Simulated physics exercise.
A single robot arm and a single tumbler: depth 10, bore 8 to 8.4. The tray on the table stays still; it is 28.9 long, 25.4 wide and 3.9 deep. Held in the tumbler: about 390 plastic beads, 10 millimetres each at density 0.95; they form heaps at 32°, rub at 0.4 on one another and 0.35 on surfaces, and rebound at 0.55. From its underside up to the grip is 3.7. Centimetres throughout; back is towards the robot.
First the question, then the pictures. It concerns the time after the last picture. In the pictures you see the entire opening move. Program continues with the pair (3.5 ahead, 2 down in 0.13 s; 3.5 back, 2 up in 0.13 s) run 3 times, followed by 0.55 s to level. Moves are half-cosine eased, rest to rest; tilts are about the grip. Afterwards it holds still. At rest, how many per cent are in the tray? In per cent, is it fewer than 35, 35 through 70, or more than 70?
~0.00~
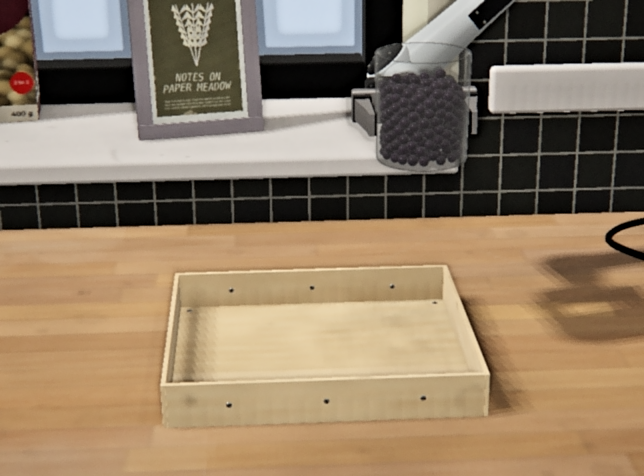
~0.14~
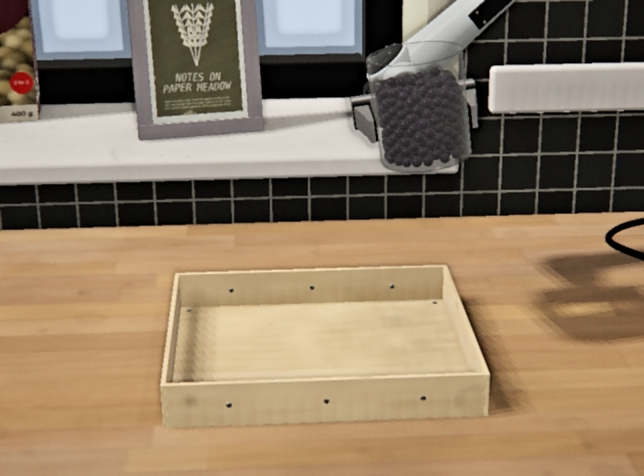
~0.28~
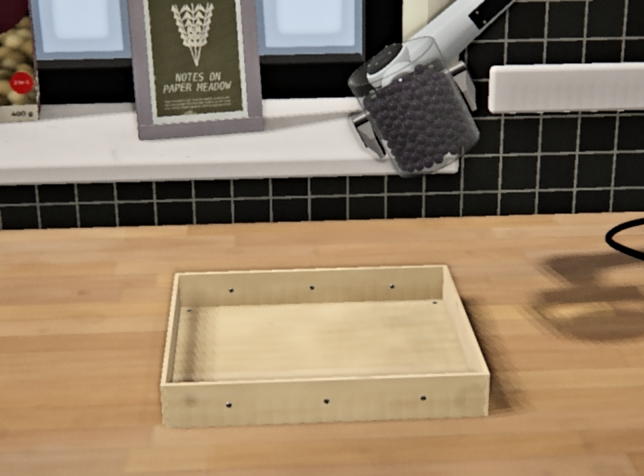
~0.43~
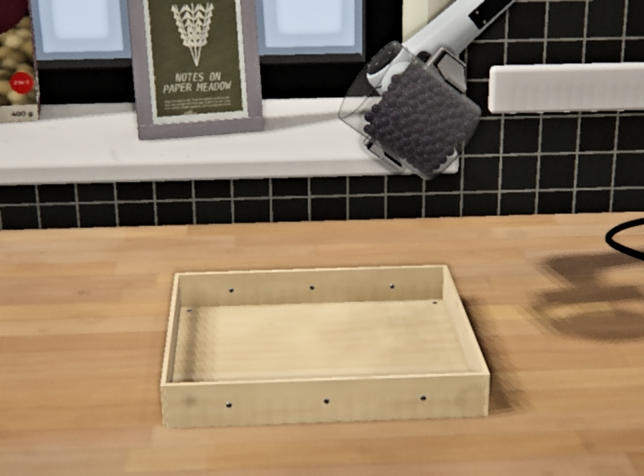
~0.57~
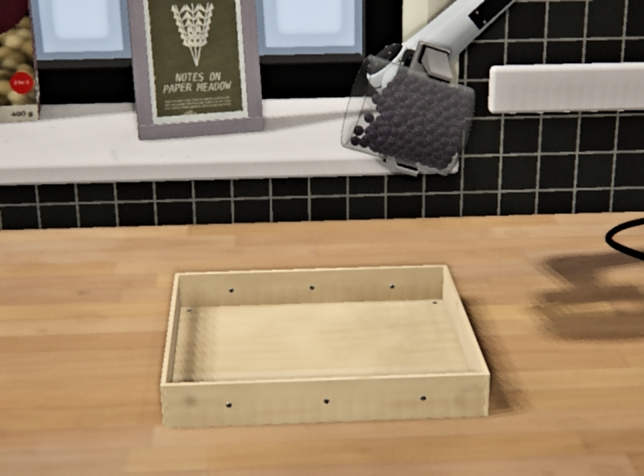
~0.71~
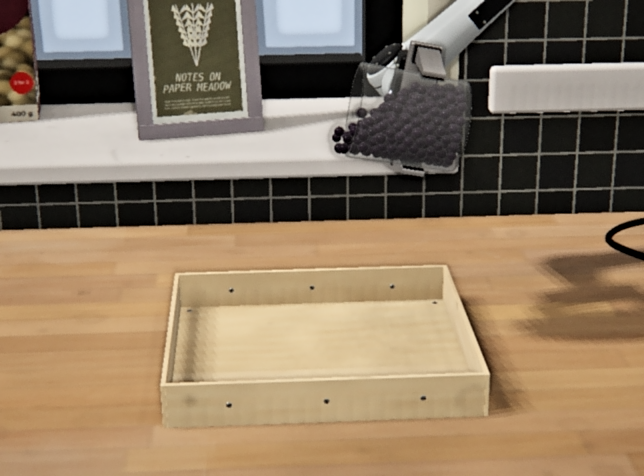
35 through 70 per cent.
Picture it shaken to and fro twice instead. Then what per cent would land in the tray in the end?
About 40 per cent, then.
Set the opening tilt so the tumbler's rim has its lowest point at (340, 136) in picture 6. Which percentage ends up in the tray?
My estimate is some 20 per cent.
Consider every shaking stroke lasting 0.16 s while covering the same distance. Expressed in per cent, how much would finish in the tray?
I'd expect close to 35 in a hundred.
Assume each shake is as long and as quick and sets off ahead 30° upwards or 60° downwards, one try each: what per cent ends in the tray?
You'd get some 70 per cent with the first setting and some 20 per cent with the second.
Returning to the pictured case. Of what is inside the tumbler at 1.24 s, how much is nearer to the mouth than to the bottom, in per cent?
I'd say close to 45 per cent.
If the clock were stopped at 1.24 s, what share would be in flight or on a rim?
Roughly 12 per cent.
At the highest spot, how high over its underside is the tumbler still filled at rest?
Around 6.5 cm above the underside.
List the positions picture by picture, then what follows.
In the first picture, tumbler middle at (422, 108), level; upper third of the load around (423, 95), from x 385 to 460, top at y 75; 394 in the tumbler.
In the second picture, tumbler middle at (420, 108), tilted 8° forward; upper third of the load around (422, 95), from x 380 to 460, top at y 70.
In the third picture, tumbler middle at (416, 109), tilted 27° forward; upper third of the load around (420, 98), from x 370 to 470, top at y 70.
In the fourth picture, tumbler middle at (411, 113), tilted 52° forward; upper third of the load around (419, 98), from x 370 to 470, top at y 75.
In the fifth picture, tumbler middle at (409, 117), tilted 71° forward; upper third of the load around (421, 100), from x 355 to 465, top at y 80.
In the sixth picture, tumbler middle at (409, 119), tilted 79° forward; upper third of the load around (426, 107), from x 335 to 460, top at y 85; 394 in the tumbler.
After 1.24 s, tilted 79° forward, highest piece 25 above the table; 260 in the tumbler, 85 in the tray, 3 on the table or floor, 46 in flight or on a rim.
After 1.77 s, tilted 37° forward, highest piece 28 above the table; 206 in the tumbler, 181 in the tray, 3 on the table or floor, 4 in flight or on a rim.
After 2.24 s, level, highest piece 28 above the table; 205 in the tumbler, 185 in the tray, 4 on the table or floor.
After 3.29 s, level, highest piece 28 above the table; 205 in the tumbler, 185 in the tray, 4 on the table or floor.
At rest, 205 in the tumbler, 185 in the tray, 4 on the table or floor. That is 47 % in the tray.
